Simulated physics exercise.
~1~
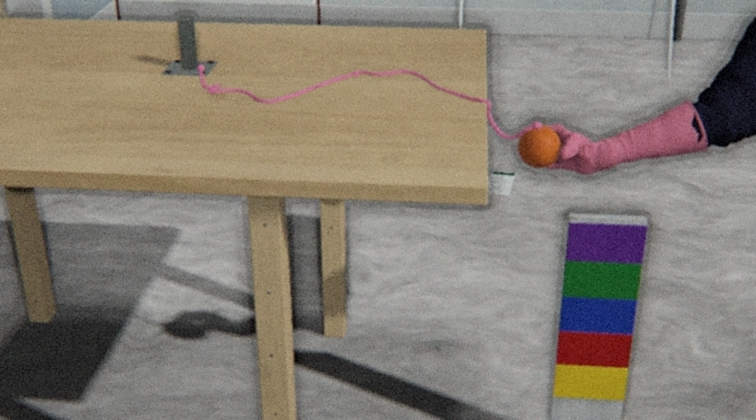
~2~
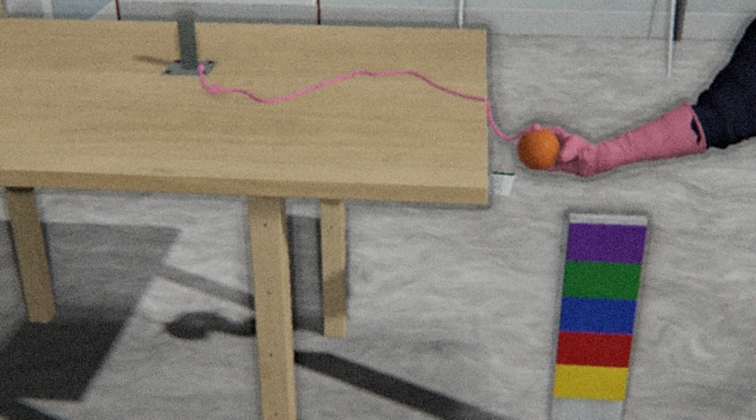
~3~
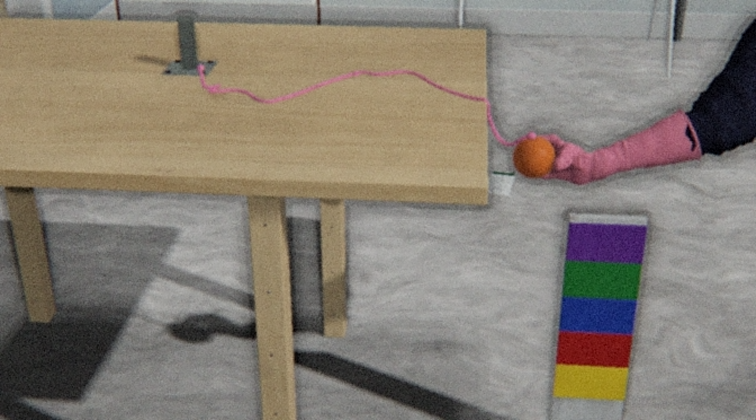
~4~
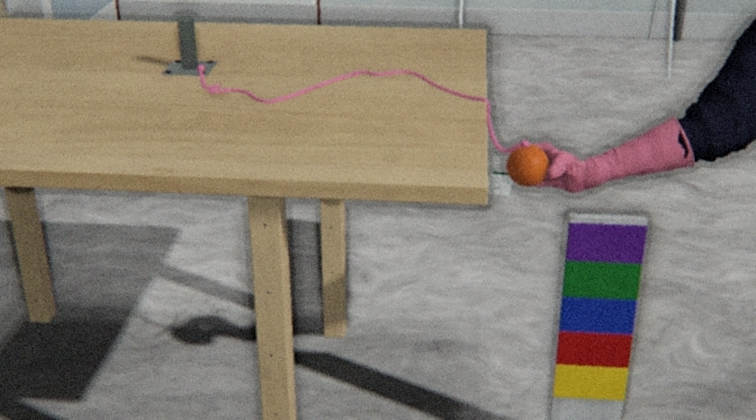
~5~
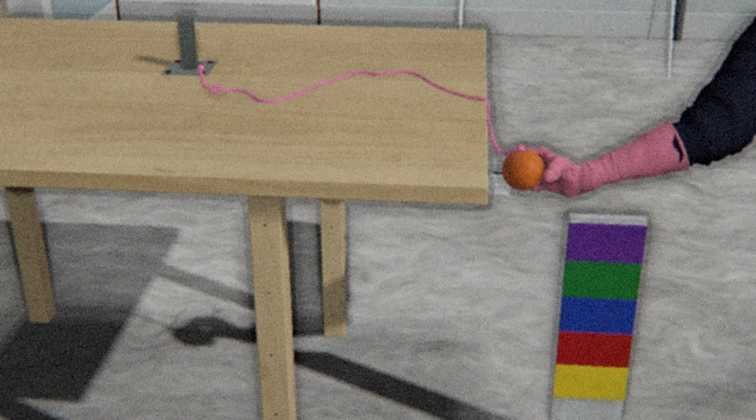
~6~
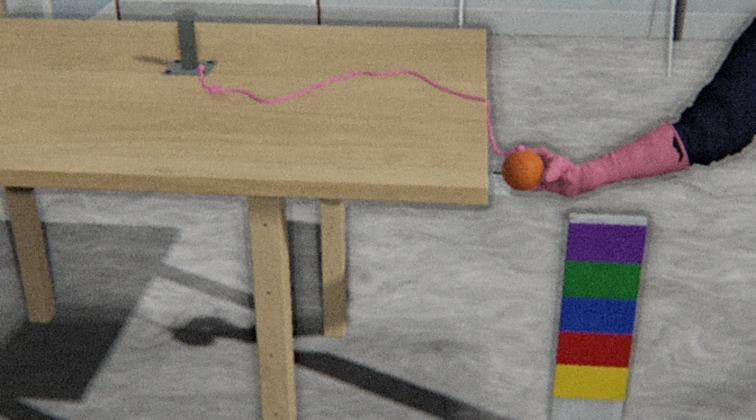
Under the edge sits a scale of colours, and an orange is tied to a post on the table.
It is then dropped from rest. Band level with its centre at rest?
Red.
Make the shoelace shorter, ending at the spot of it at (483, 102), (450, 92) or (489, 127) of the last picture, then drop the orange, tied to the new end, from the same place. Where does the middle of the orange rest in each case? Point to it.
Taking the tries in order gives (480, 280), (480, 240) and (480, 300).
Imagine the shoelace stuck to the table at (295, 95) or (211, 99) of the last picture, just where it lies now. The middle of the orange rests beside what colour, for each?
Results, in sequence: Green / blue.
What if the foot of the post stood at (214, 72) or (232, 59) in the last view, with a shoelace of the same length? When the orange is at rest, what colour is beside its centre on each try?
Yellow; yellow.
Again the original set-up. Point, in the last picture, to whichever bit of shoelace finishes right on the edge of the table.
Roughly (362, 73).
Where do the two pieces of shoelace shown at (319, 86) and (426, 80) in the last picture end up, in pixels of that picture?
At (423, 93) for the first, at (484, 185) for the second.
Soon after, orange near (488, 314); level with blue.
Then, orange near (469, 338); level with red.
At rest, orange near (472, 339); level with red. At red.
